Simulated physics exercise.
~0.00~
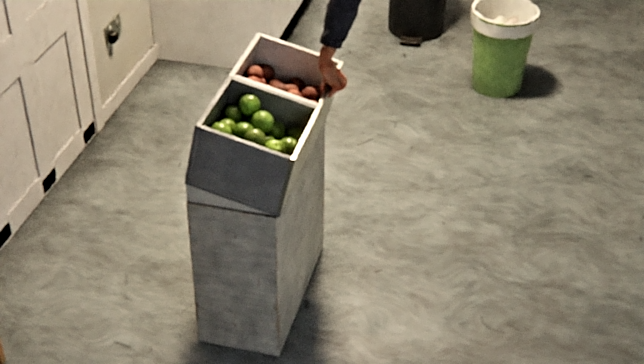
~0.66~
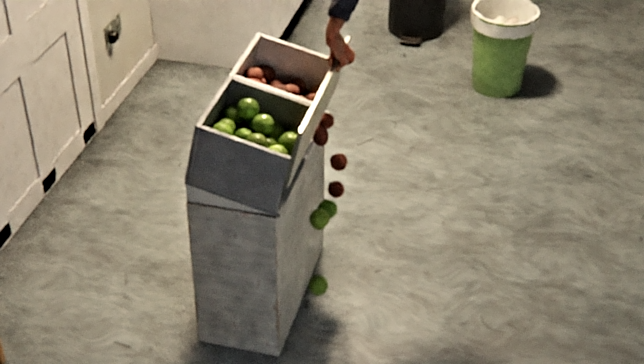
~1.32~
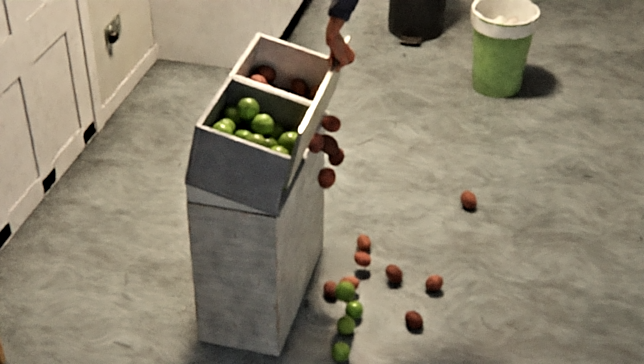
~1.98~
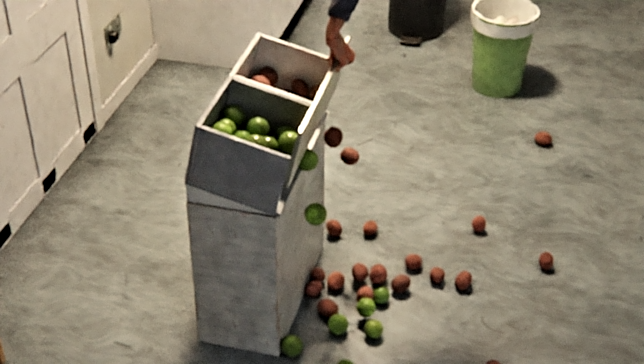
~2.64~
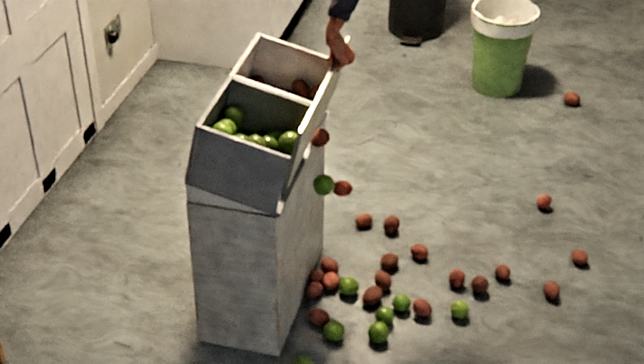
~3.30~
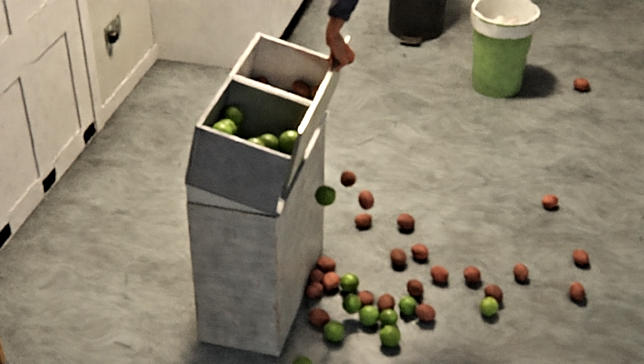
At first, a hand grips the gate at the low end of a two-part hopper on a grey stand, with red potatoes in the rear section and green apples in the front one. The hand lifts the gate slightly, and red and green pieces begin dropping down the right side. More tumble out, bouncing and rolling across the grey floor, with some potatoes travelling far to the right. The flow then thins while the hand stays at the raised gate. By the end, potatoes and apples lie scattered on the floor, mostly potatoes, while some of each remain in the hopper.
